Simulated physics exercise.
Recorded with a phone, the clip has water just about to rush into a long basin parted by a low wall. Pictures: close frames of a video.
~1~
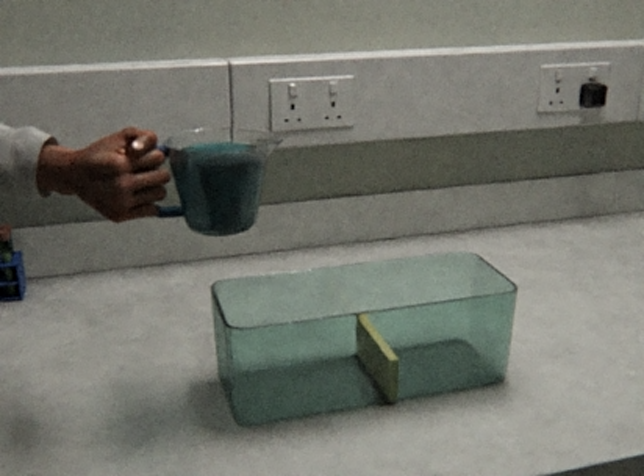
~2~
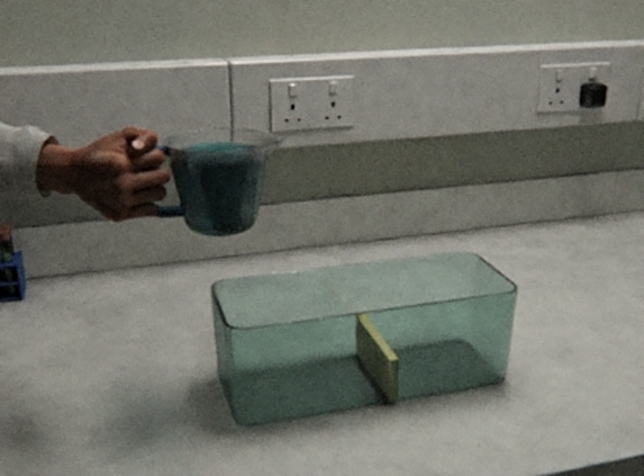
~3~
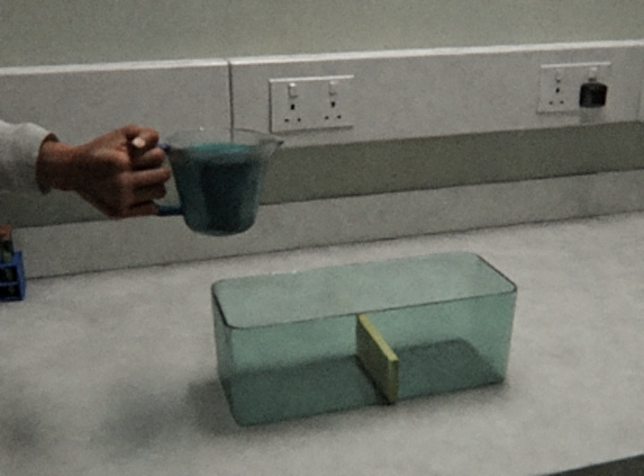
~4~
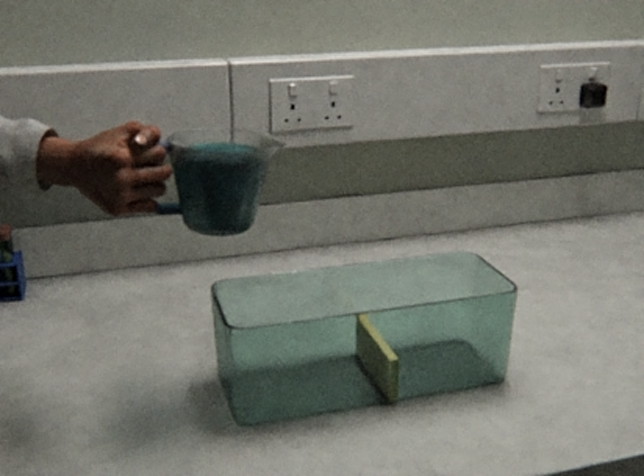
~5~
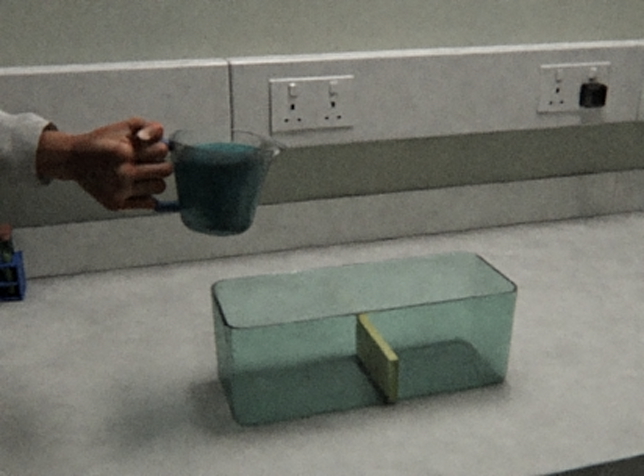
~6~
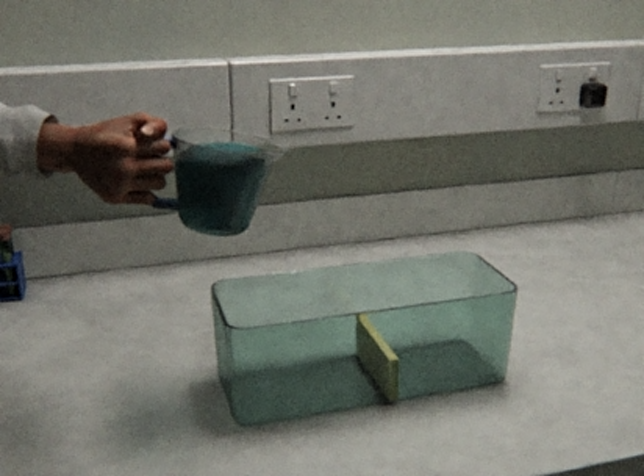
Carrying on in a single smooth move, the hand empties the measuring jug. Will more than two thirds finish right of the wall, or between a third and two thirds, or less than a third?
Right of the wall there will be less than a third.
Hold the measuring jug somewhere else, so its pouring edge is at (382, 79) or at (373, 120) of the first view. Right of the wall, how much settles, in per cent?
95 % and 95 %.
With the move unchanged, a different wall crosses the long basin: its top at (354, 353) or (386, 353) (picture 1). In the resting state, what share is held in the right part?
With the first placement it is 15 %, with the second 15 %.
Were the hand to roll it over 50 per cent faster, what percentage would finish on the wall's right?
Close to 5 per cent.
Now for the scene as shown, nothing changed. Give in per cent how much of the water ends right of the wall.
5 in a hundred.
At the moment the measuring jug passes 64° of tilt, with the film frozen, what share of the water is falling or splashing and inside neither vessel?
I'd put it at roughly 25 percent of it.
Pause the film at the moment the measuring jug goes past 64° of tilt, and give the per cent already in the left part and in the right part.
The left part gets 5 percent; the right part gets 0 percent.
A moment on, the measuring jug is tipped part way and 70 per cent is still to pour, 7 is left of the wall and 0 right of it.
Next, the measuring jug is tipped on its side and 17 per cent is still to pour, 62 is left of the wall and 1 right of it.
Then the measuring jug is tipped on its side and 1 per cent is still to pour, 93 is left of the wall and 3 right of it.
Later the measuring jug is tipped on its side and 0 per cent is still to pour, 95 is left of the wall and 3 right of it.
In the end 95 per cent lies left of the wall, 4 right of it and 1 outside.
